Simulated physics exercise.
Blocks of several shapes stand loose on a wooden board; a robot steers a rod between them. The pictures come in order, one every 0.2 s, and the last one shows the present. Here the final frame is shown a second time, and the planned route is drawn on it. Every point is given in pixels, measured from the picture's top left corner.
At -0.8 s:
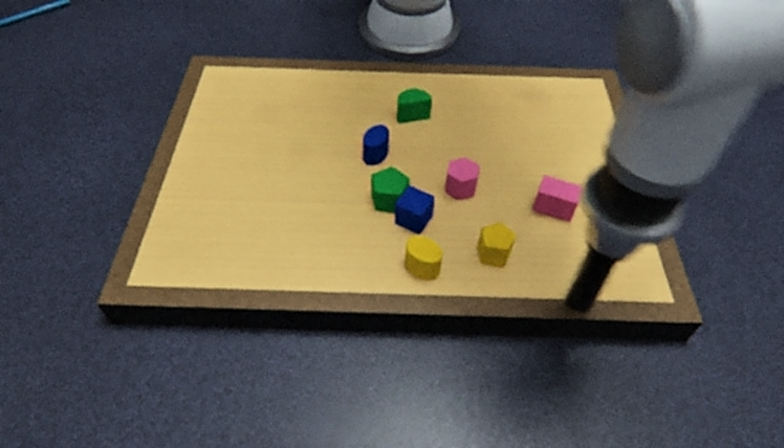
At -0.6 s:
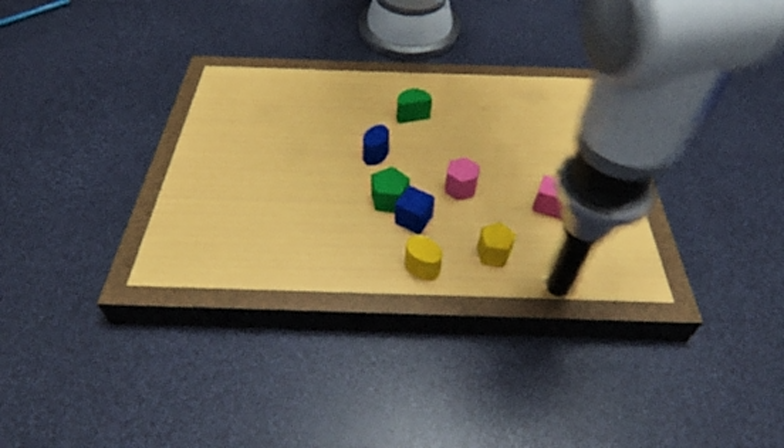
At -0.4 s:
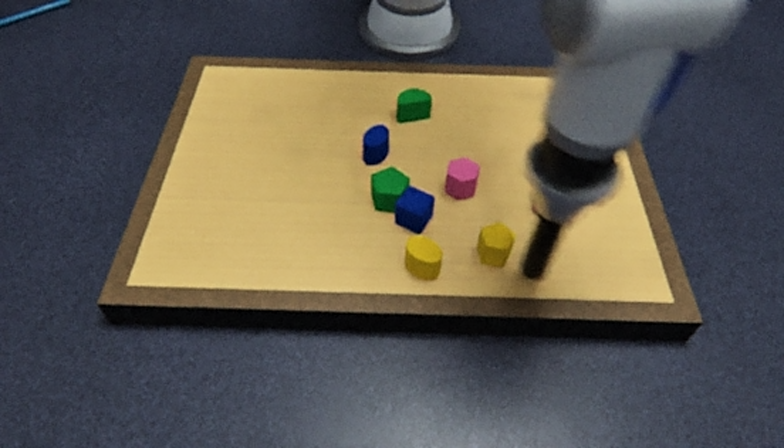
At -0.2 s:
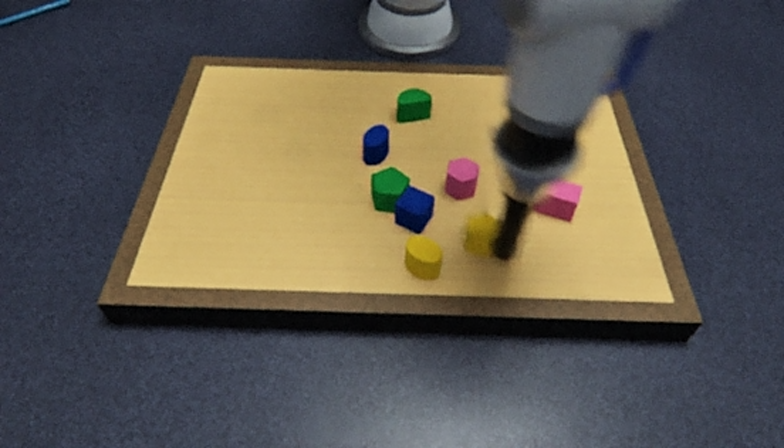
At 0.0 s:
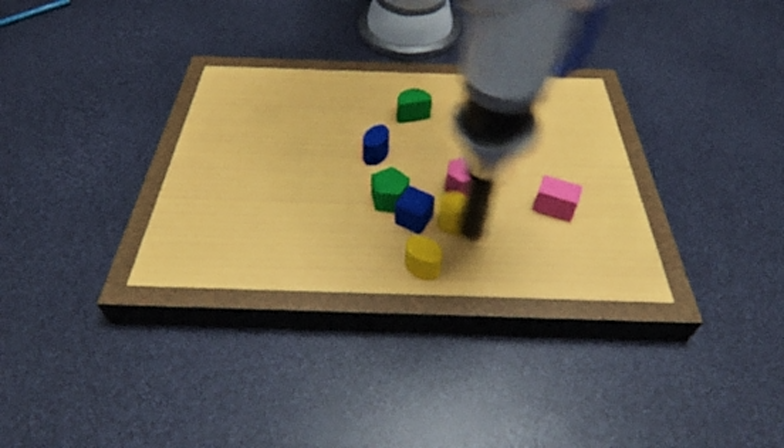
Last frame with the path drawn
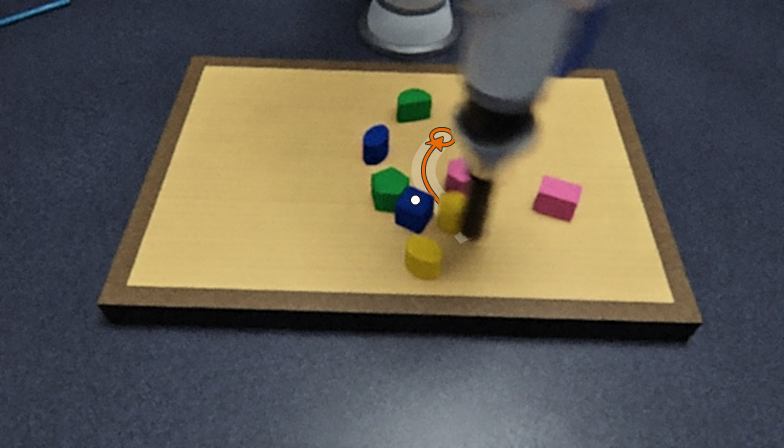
A pale wooden board with a dark brown rim lies on a dark blue surface, seen from above at an angle by a still camera. Green, blue, pink and yellow blocks stand loose around its middle and right, beneath a grey-white robot arm holding a black rod. The rod sweeps leftward and away from the near right corner, meets the yellow pentagon and pushes it toward the blue four-sided block.
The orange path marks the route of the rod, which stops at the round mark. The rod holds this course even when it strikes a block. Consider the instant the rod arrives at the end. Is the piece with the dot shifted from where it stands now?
Going by the path, yes.
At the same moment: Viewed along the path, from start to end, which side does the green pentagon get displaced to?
Facing the way the path runs, start to end, you'll find the green pentagon has shifted left.
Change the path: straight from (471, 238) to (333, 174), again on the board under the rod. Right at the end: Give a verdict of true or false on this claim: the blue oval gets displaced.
My answer: False.
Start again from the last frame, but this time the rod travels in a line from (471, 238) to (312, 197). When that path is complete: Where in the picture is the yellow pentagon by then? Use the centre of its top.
Close to (433, 185).
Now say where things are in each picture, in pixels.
In the first picture, rod tip (579, 300); block tops, blue oval (376, 135); green pentagon (390, 180); blue four-sided block (415, 200); yellow pentagon (498, 235); pink six-sided block (464, 169).
In the second picture, rod (559, 286); blocks unchanged.
In the third picture, rod (534, 269); blocks unchanged.
In the fourth picture, rod (505, 250); yellow pentagon (484, 225).
In the fifth picture, rod (473, 230); blue oval (376, 135); green pentagon (390, 180); blue four-sided block (415, 200); yellow pentagon (454, 203); pink six-sided block (464, 169).
Path on the board, from (471, 238) over (440, 203) and (424, 167) to (443, 137); the dot is on the blue four-sided block.
On the path given first. One third of the way, rod (440, 193); green pentagon (377, 178), turned 25° clockwise; blue four-sided block (402, 195), turned 60° anticlockwise; yellow pentagon (418, 171), turned 25° anticlockwise.
Two thirds of the way, rod (425, 157); green pentagon (377, 178), turned 25° clockwise; blue four-sided block (402, 195), turned 60° anticlockwise; yellow pentagon (399, 155), turned 50° anticlockwise.
At the end, rod (444, 128); blue oval in place; green pentagon (377, 178), turned 25° clockwise; blue four-sided block (402, 195), turned 60° anticlockwise; yellow pentagon (399, 155), turned 50° anticlockwise; pink six-sided block in place.
